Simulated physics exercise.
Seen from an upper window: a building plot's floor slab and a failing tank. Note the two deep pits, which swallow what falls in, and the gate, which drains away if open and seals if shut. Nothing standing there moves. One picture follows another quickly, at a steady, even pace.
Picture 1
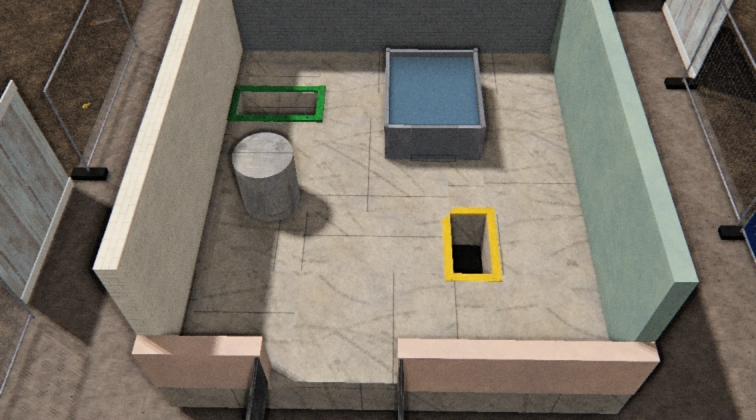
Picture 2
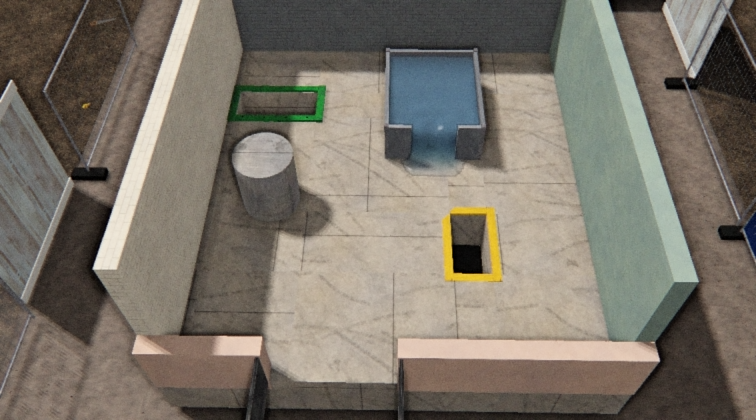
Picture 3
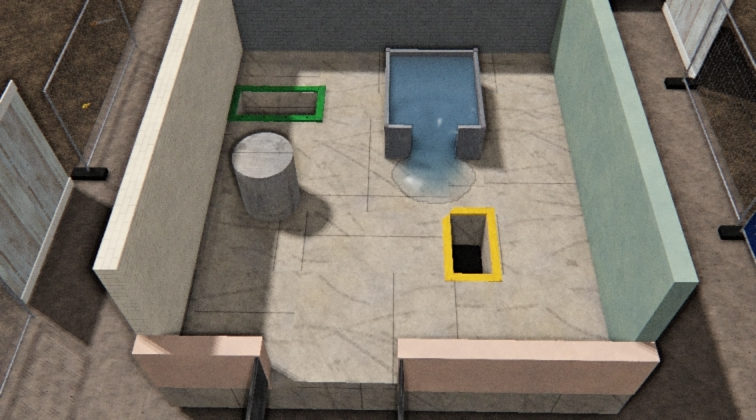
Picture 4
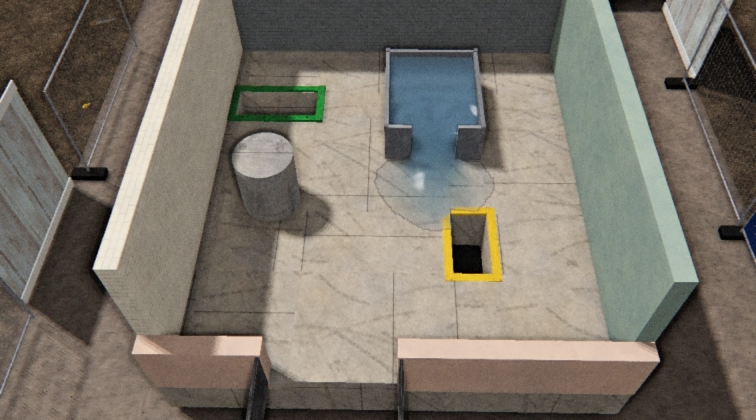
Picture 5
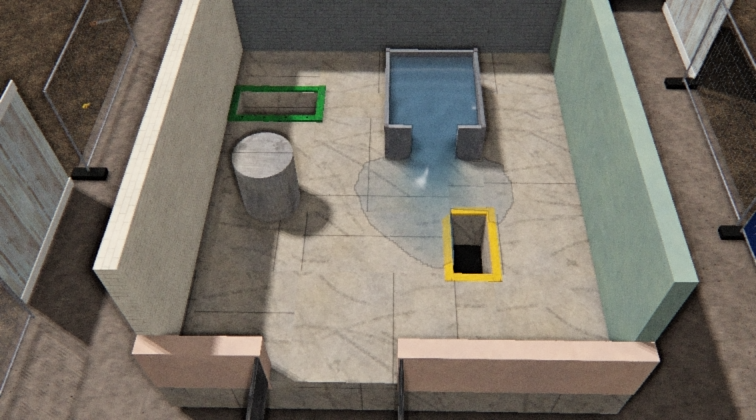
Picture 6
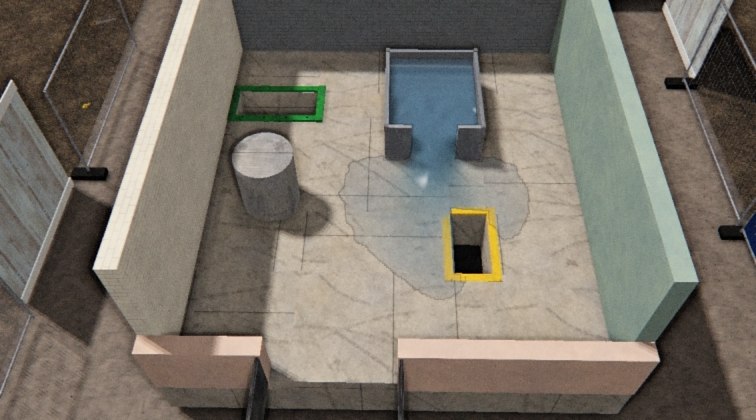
A raised grey tank of blue water stands at the back of a walled concrete slab, seen from high above by a still camera. A grey cylinder and a green-edged pit lie to the left, a yellow-edged pit right of centre, and low pink walls flank the front gap. The tank's front opens in the middle, and water pours out, spreading forward and sideways around the yellow-edged pit.
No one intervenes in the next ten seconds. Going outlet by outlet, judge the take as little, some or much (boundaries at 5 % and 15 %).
My judgement: The gate ends up with much, the green pit ends up with little, the yellow pit ends up with much.
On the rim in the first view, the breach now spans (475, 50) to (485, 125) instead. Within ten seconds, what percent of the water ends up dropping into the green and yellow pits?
I'd say the green pit gets around 10 percent and the yellow pit around 12 percent.
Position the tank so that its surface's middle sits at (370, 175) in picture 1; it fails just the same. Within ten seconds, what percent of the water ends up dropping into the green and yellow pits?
The green pit ends up with 0 per cent and the yellow pit with 2 per cent.
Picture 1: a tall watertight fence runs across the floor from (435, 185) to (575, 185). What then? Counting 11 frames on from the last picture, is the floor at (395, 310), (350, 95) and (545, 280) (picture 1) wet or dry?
First submerged, second spared, third spared.
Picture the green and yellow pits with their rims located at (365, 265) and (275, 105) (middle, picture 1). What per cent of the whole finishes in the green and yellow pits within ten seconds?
Green 20%, yellow 0%.
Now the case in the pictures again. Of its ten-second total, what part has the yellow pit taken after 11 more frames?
Near 35 per cent, give or take.
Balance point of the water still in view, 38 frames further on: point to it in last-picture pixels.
Around pixel (426, 202).
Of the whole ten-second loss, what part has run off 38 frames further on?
I get 75 percent.
A moment on, water covers 30 % of the floor; the gate 0 %, the green pit 0 %, the yellow pit 7 %.
Next, water covers 40 % of the floor; the gate 3 %, the green pit 0 %, the yellow pit 13 %.
Then, water covers 45 % of the floor; the gate 10 %, the green pit 0 %, the yellow pit 18 %.
Later, water covers 50 % of the floor; the gate 18 %, the green pit 0 %, the yellow pit 26 %.
In the end, water covers 60 % of the floor; the gate 24 %, the green pit 0 %, the yellow pit 34 %.
